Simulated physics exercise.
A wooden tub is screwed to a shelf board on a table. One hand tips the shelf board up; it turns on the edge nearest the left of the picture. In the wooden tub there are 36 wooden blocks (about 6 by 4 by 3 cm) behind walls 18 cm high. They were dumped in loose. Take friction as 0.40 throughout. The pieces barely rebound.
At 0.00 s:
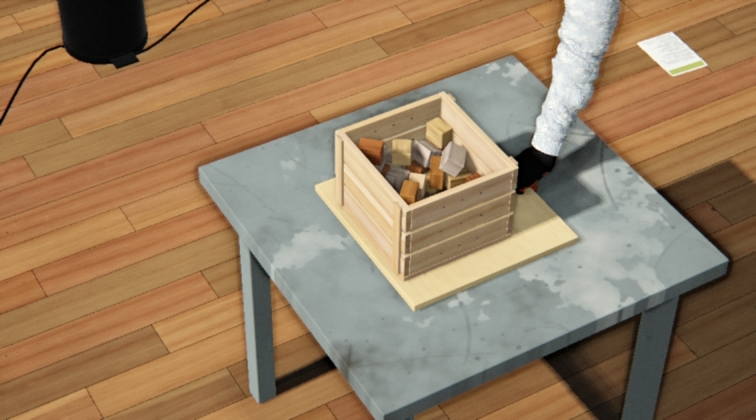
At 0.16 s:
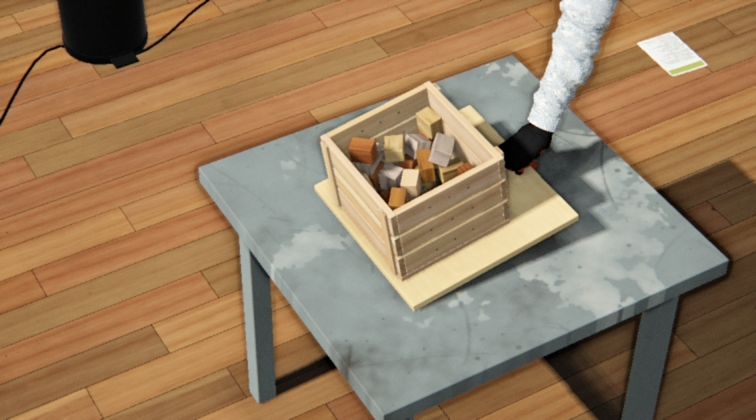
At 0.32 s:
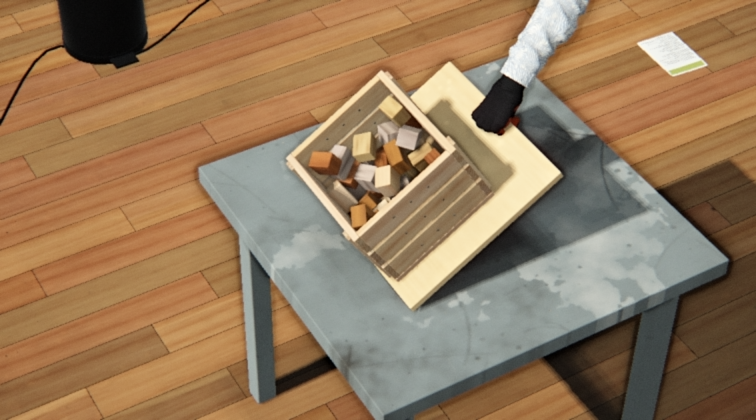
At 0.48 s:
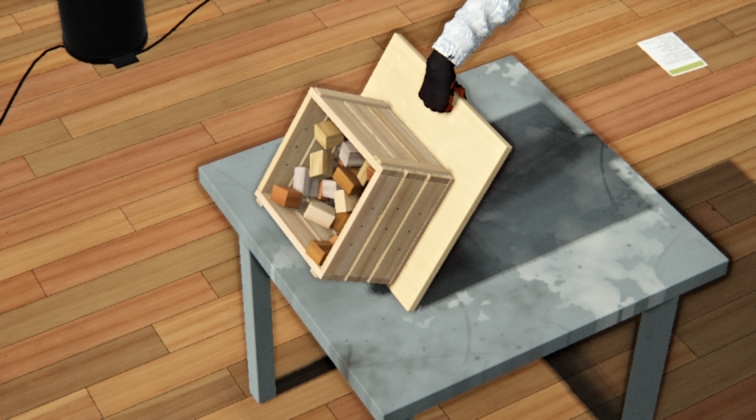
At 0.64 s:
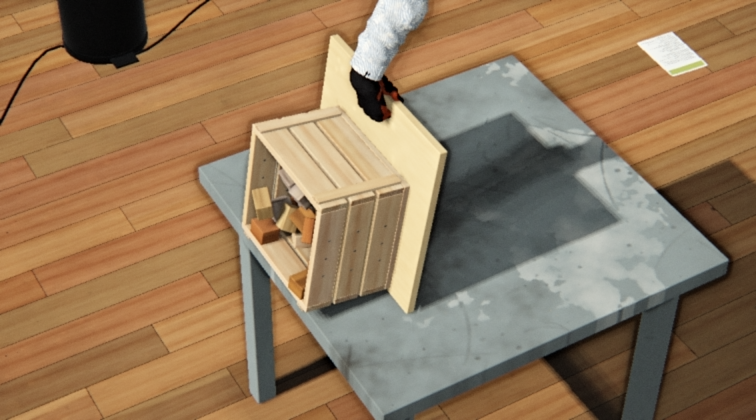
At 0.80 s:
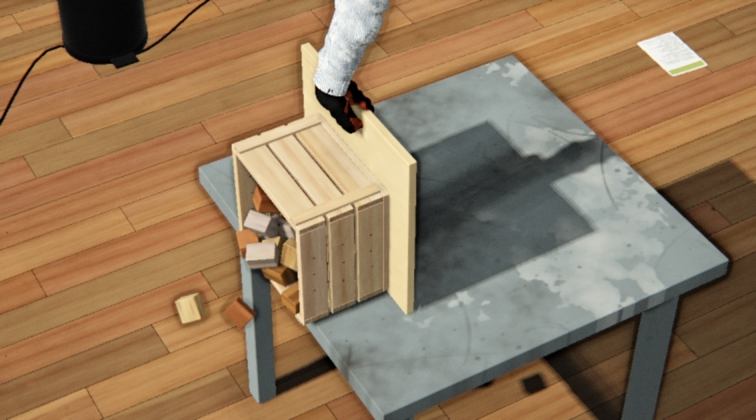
On a gray table, a gloved hand raised one side of a board with a wooden tub of loose blocks attached, tipping it leftward until the tub lay sideways and a few blocks tumbled out.
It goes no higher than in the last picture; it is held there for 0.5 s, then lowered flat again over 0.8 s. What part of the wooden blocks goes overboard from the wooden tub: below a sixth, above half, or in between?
The wooden tub loses from a sixth to a half of its wooden blocks.
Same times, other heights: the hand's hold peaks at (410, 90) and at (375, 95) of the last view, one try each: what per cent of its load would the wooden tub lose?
Wooden tub 0 then 10 per cent.
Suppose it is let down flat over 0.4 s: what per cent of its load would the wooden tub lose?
Then wooden tub 30 per cent.
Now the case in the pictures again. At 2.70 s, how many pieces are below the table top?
Roughly 12.
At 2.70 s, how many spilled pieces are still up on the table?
Roughly 2.
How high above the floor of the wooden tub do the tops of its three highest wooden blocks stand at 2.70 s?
About 14 cm.
After 1.10 s, tilt 91°; the wooden tub is down by 9 of 36.
After 1.49 s, tilt 78°; the wooden tub is down by 11 of 36.
After 2.02 s, tilt 3°; the wooden tub is down by 13 of 36.
Outcome (at 2.70 s), the wooden tub is down by 13 of 36. Asked share, 13 of 36, 36 per cent.
